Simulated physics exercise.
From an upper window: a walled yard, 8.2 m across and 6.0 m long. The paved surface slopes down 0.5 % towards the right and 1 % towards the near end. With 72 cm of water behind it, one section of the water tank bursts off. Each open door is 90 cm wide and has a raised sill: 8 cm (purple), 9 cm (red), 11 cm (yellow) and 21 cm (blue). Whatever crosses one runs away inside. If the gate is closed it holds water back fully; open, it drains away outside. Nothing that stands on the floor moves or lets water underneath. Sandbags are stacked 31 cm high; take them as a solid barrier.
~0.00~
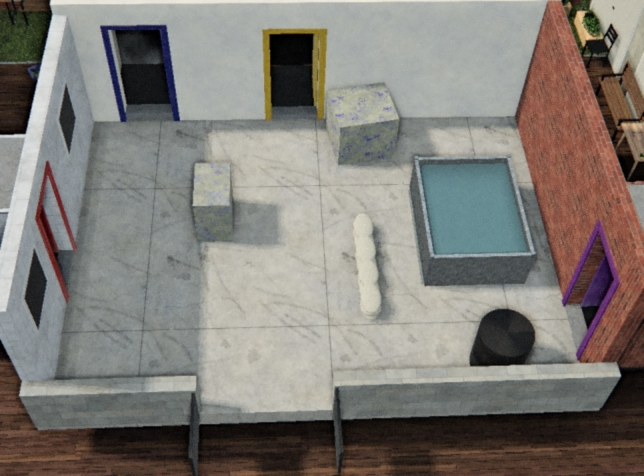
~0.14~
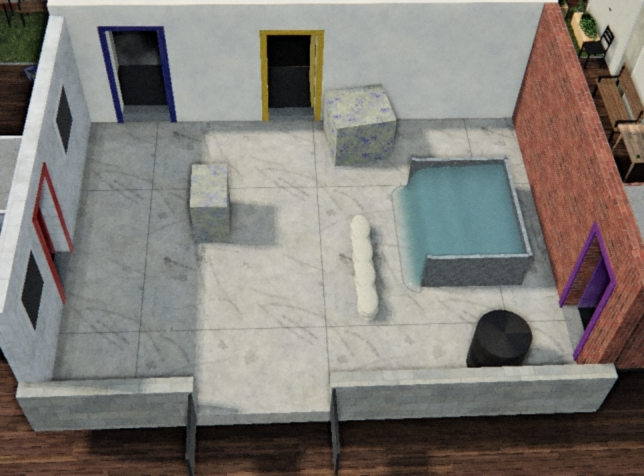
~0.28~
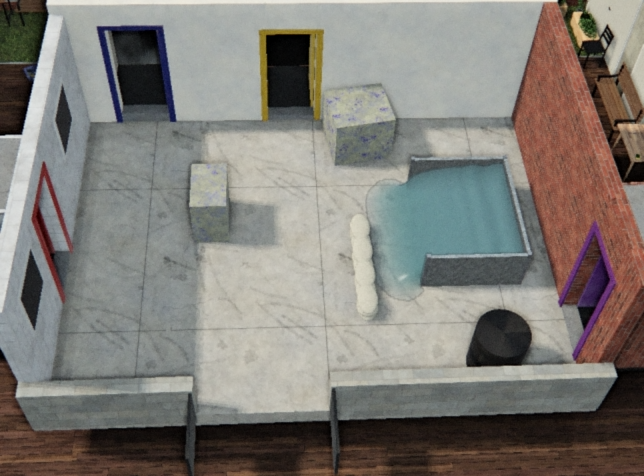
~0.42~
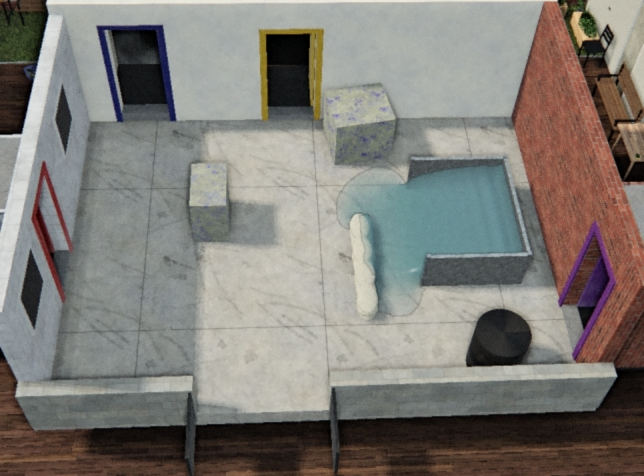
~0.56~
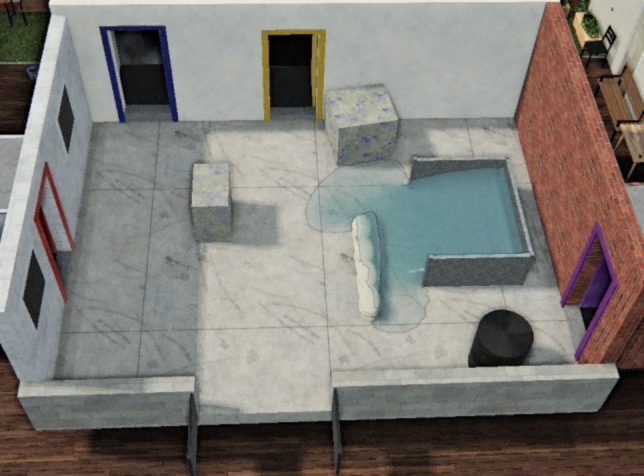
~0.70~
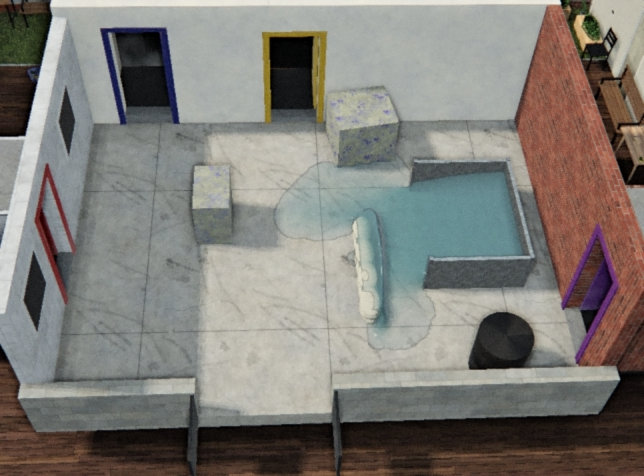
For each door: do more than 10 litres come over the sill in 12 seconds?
The water let in: At the purple door it does not reach the limit; at the red door it keeps below the limit; at the yellow door it keeps below the limit; at the blue door it stays under the limit.
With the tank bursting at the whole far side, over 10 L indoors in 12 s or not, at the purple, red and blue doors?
Against that limit: Purple above, red below, blue not over.
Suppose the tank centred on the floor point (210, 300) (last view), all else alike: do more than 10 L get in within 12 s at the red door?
Against that limit: Red past it.
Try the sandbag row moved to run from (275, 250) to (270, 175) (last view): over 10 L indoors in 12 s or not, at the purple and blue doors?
Against that limit: Purple below, blue below.
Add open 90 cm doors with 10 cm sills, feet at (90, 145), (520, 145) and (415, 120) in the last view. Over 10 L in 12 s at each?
In that order: Above, under, below.
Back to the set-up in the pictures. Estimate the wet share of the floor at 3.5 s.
Near 65 per cent is wet.
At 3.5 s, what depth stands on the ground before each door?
In cm: Purple 3, red 0, yellow 5, blue 10.
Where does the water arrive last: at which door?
The red one.
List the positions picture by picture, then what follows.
In the first picture, still water, 72 cm deep, in the water tank at (472, 207).
In the second picture, water pours out at (419, 225) and has run 1.1 m, to (412, 287); typically 6 cm deep outside, 72 cm at the water tank's back.
In the third picture, the front is at (395, 293), 1.3 m from the gap at (418, 227); 1.7 m2 of floor is under water; 71 cm left at the back of the water tank.
In the fourth picture, the front is at (378, 305), 1.7 m from the gap at (418, 228); 2.8 m2 of floor is under water; 63 cm left at the back of the water tank.
In the fifth picture, water pours out at (420, 229) and has run 2.0 m, to (378, 325); typically 10 cm deep outside, 62 cm at the water tank's back.
In the sixth picture, water pours out at (421, 231) and has run 2.5 m, to (280, 209); typically 7 cm deep outside, 59 cm at the water tank's back.
After 1.4 s water covers 30 % of the floor and is deepest (45 cm) near (378, 255); purple door not reached, red door not reached, yellow door not reached, blue door not reached.
After 2.2 s water covers 50 % of the floor and is deepest (44 cm) near (486, 394); purple door not reached, red door not reached, yellow door 9 cm at the sill, 0 L in, blue door 8 cm at the sill, 0 L in.
After 3.5 s water covers 65 % of the floor and is deepest (25 cm) near (92, 139); purple door 3 cm at the sill, 0 L in, red door not reached, yellow door 5 cm at the sill, 0 L in, blue door 10 cm at the sill, 0 L in.
After 7.0 s water covers 90 % of the floor and is deepest (16 cm) near (135, 404); purple door 5 cm at the sill, 1 L in, red door 3 cm at the sill, 0 L in, yellow door 2 cm at the sill, 0 L in, blue door 4 cm at the sill, 0 L in.
After 12.0 s water covers 95 % of the floor and is deepest (12 cm) near (452, 395); purple door 7 cm at the sill, 1 L in, red door 4 cm at the sill, 0 L in, yellow door 3 cm at the sill, 0 L in, blue door 1 cm at the sill, 0 L in.
